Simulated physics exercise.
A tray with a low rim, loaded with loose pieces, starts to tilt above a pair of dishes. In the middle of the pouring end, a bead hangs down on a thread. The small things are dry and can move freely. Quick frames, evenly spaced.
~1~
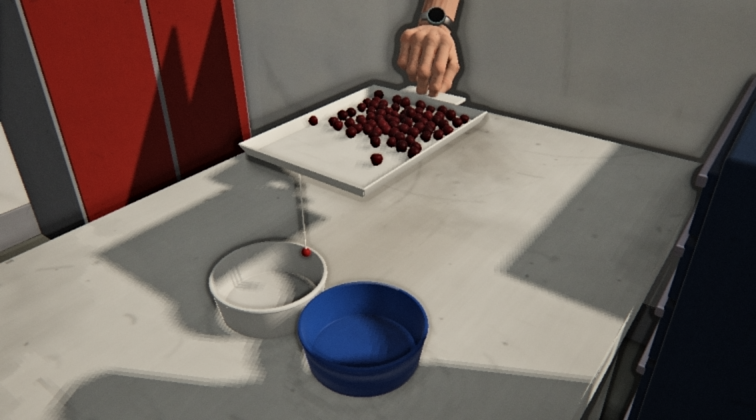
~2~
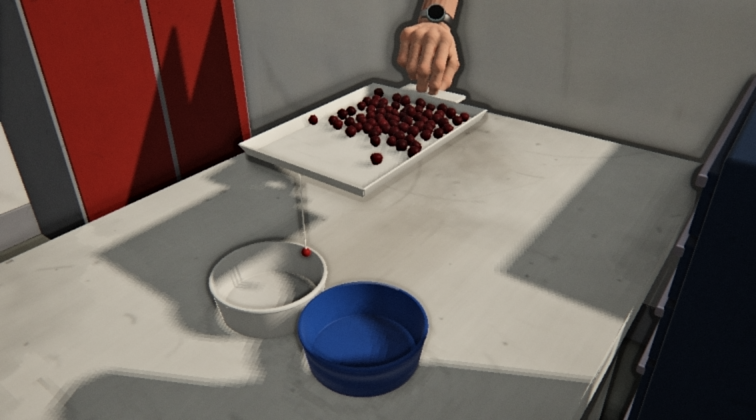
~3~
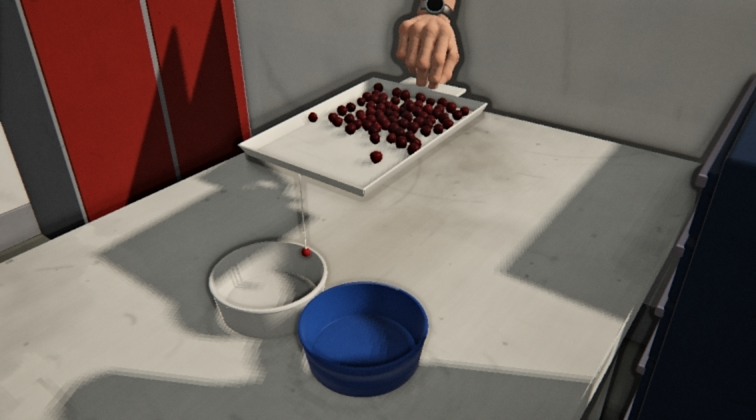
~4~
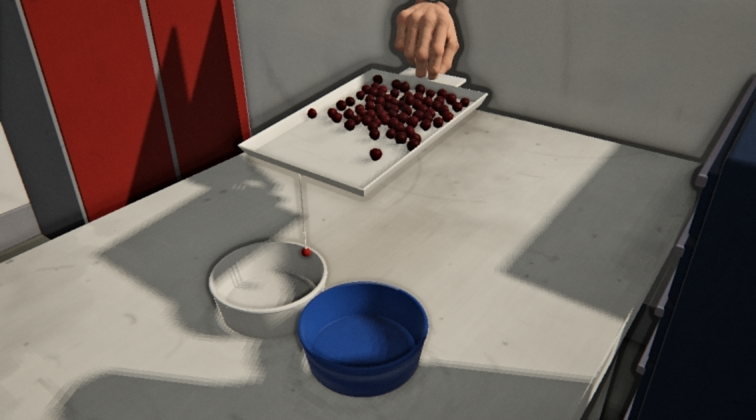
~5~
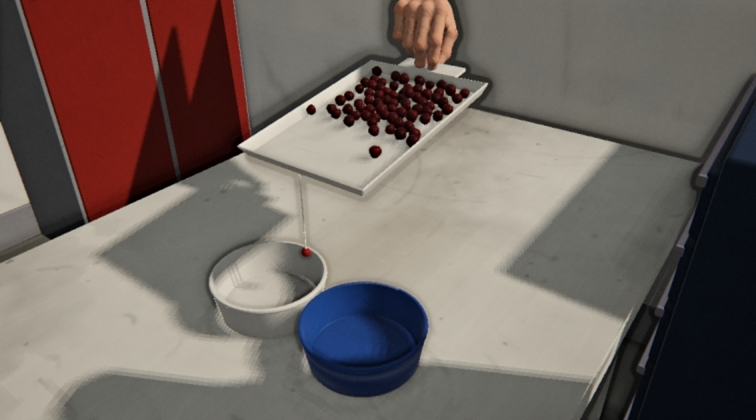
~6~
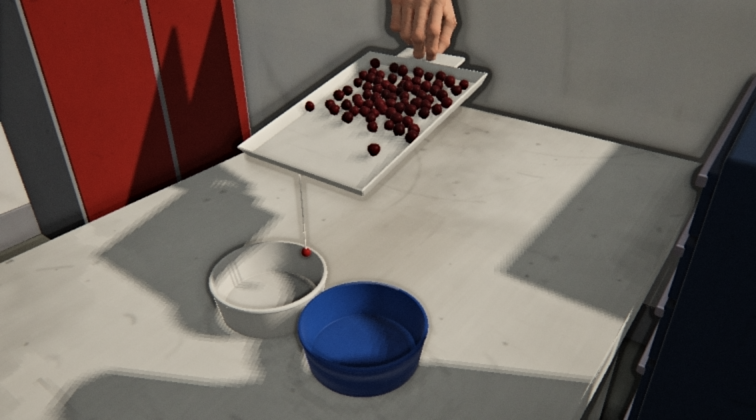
At first, a hand holds a white tray of dark red cherries nearly level above a white dish and a blue dish, a red bead hanging on a thread from its near end. Then the hand slowly raises the far end, tilting the tray slightly, while the cherries stay clustered toward the back.
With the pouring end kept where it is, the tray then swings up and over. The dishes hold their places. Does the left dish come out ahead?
Yes.
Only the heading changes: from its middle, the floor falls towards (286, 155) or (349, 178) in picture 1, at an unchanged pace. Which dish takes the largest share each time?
Case one: The dish to the left. Case two: The dish to the right.
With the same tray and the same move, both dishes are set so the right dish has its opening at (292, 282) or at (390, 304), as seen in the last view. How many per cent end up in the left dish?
In order: 20 percent and 50 percent.
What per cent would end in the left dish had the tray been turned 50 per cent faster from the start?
Close to 60 per cent.
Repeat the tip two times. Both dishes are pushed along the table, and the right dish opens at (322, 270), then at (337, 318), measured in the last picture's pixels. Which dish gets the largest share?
First try: The rightmost dish. Second try: The leftmost dish.
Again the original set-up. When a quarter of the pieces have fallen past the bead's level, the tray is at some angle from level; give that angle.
It's turned some 50 degrees by then.
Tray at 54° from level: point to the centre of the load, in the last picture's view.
Centre estimate: (296, 161).
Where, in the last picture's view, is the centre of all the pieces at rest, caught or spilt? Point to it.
Near (267, 303), more or less.
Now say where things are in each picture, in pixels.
Corners of the pouring end (247, 143) and (363, 185), level; middle of the load (394, 122), dried cherries; left dish (227, 315); right dish (322, 372); bead on its thread (306, 252), in the first picture.
Corners of the pouring end (247, 143) and (363, 185), level; middle of the load (394, 120), in the second picture.
Corners of the pouring end (247, 144) and (363, 185), tipped barely, level across its low end; middle of the load (394, 116), in the third picture.
Corners of the pouring end (246, 144) and (362, 185), tipped a little, level across its low end; middle of the load (393, 110), in the fourth picture.
Corners of the pouring end (246, 145) and (362, 185), tipped a little, level across its low end; middle of the load (392, 103), in the fifth picture.
Corners of the pouring end (245, 145) and (361, 185), tipped a little, level across its low end; middle of the load (391, 98); left dish (227, 315); right dish (322, 372), in the sixth picture.
Just after the last frame, tray tipped steeply; roughly two thirds on the tray; about a tenth in the right dish; roughly a quarter in the left dish; about a tenth outside both.
A moment on, tray tipped right over; about a tenth in the right dish; roughly two thirds in the left dish; about a tenth outside both; about a tenth in the air.
Further on, tray tipped past a quarter turn; roughly a quarter in the right dish; the larger part in the left dish; about a tenth outside both.
When it is over, tray tipped past a quarter turn; roughly a quarter in the right dish; the larger part in the left dish; about a tenth outside both.
